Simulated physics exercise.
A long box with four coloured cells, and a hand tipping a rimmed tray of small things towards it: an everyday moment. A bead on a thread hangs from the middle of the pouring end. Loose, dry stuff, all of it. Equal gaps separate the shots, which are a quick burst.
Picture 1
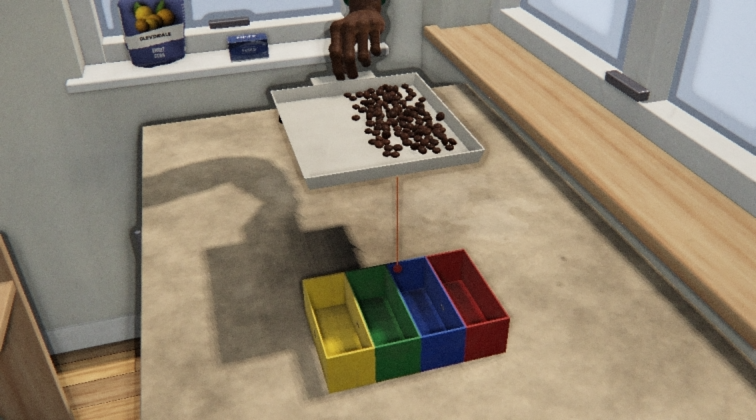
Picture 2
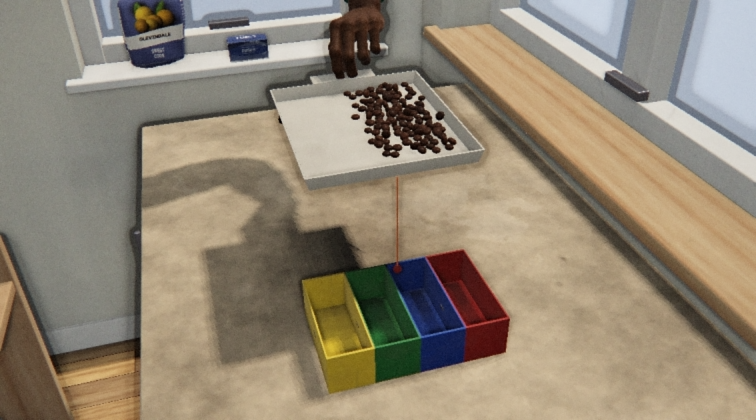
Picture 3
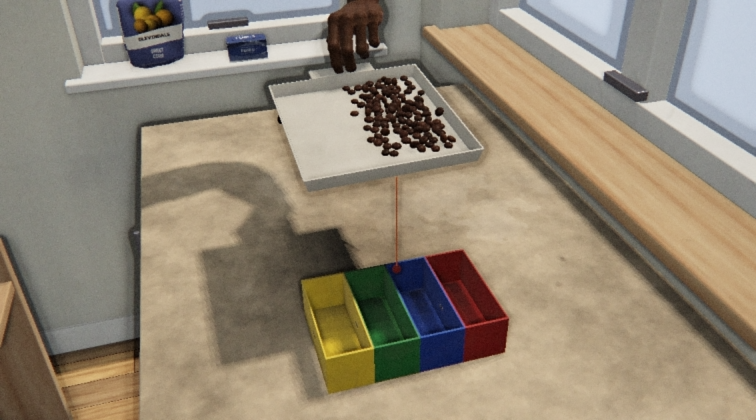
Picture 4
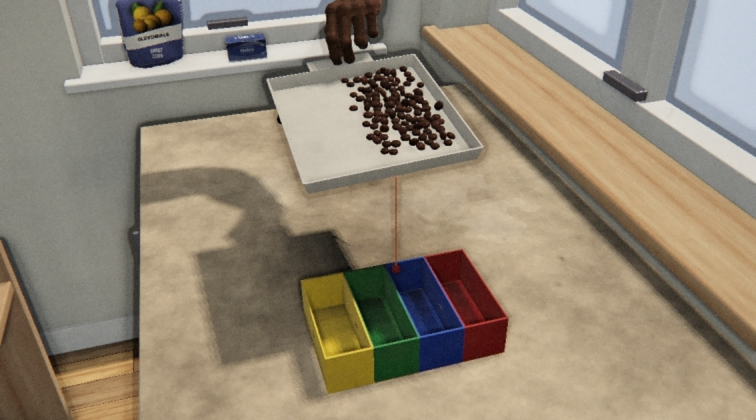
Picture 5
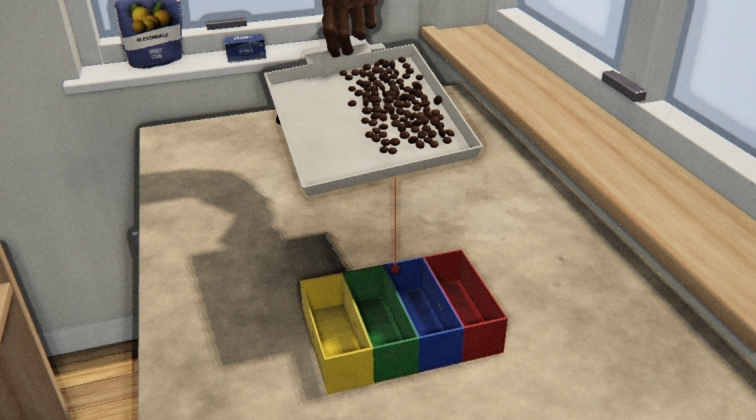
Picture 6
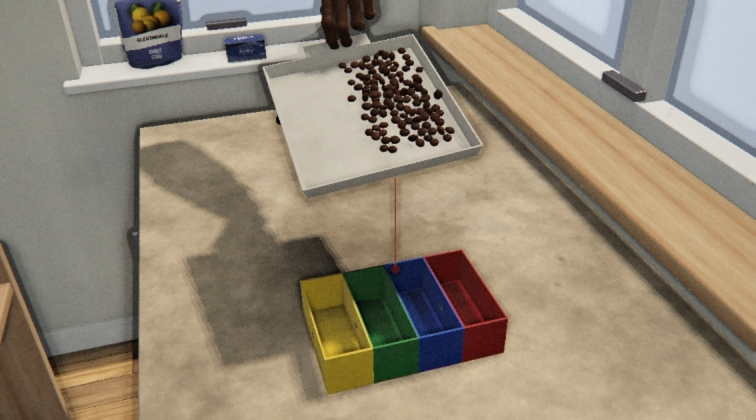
We see a hand holding a rimmed tray of small brown pieces above a box with yellow, green, blue and red cells; the hand slowly raises the far end, tilting the tray slightly, while the pieces stay bunched toward the right.
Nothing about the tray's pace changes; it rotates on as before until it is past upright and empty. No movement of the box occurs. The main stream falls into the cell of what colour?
Colour: Yellow.
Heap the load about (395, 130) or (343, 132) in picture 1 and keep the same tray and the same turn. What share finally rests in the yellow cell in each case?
Near 70 % and 80 %.
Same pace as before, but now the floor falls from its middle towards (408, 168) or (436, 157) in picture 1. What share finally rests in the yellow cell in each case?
First heading 0 %, second heading 0 %.
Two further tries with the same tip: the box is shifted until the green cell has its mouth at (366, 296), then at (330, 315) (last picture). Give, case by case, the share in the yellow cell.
Trial 1 around 60 percent, trial 2 around 10 percent.
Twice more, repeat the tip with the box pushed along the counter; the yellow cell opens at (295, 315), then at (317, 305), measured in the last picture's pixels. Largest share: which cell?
Green; that yellow cell.
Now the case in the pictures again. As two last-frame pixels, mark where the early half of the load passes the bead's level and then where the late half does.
Early-half point (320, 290); late-half point (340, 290).
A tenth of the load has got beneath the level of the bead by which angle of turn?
I'd put it at about 65 degrees.
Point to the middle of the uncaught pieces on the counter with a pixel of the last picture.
Centre at rest: About (219, 382).
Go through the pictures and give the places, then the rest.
In the first frame, corners of the pouring end near (309, 175) and (479, 148), level; middle of the load near (401, 119), flat chocolate drops; bead on its thread near (398, 269); yellow cell near (351, 367); green cell near (398, 356); blue cell near (443, 346); red cell near (487, 336).
In the second frame, corners of the pouring end near (308, 176) and (479, 148), level; middle of the load near (400, 118).
In the third frame, corners of the pouring end near (307, 178) and (478, 147), tipped barely, lowest at the left corner; middle of the load near (399, 114).
In the fourth frame, corners of the pouring end near (307, 181) and (478, 146), tipped a little, lowest at the left corner; middle of the load near (399, 109).
In the fifth frame, corners of the pouring end near (306, 184) and (477, 144), tipped a little, lowest at the left corner; middle of the load near (398, 104).
In the sixth frame, corners of the pouring end near (306, 186) and (477, 143), tipped a little, lowest at the left corner; middle of the load near (397, 99); yellow cell near (350, 368); green cell near (396, 357); blue cell near (441, 347); red cell near (485, 337).
Shortly afterwards, tray tipped steeply; all but a few on the tray; a little falling or outside the box.
Next, tray tipped right over; near two thirds on the tray; near a quarter in the yellow cell; only a few in the green cell; near a quarter falling or outside the box.
Some moments later, tray tipped past a quarter turn; near two thirds in the yellow cell; near a quarter in the green cell; only a few in the blue cell; a little falling or outside the box.
In the end, tray tipped past a quarter turn; near two thirds in the yellow cell; near a quarter in the green cell; only a few in the blue cell; none at all in the red cell; a little outside the box.
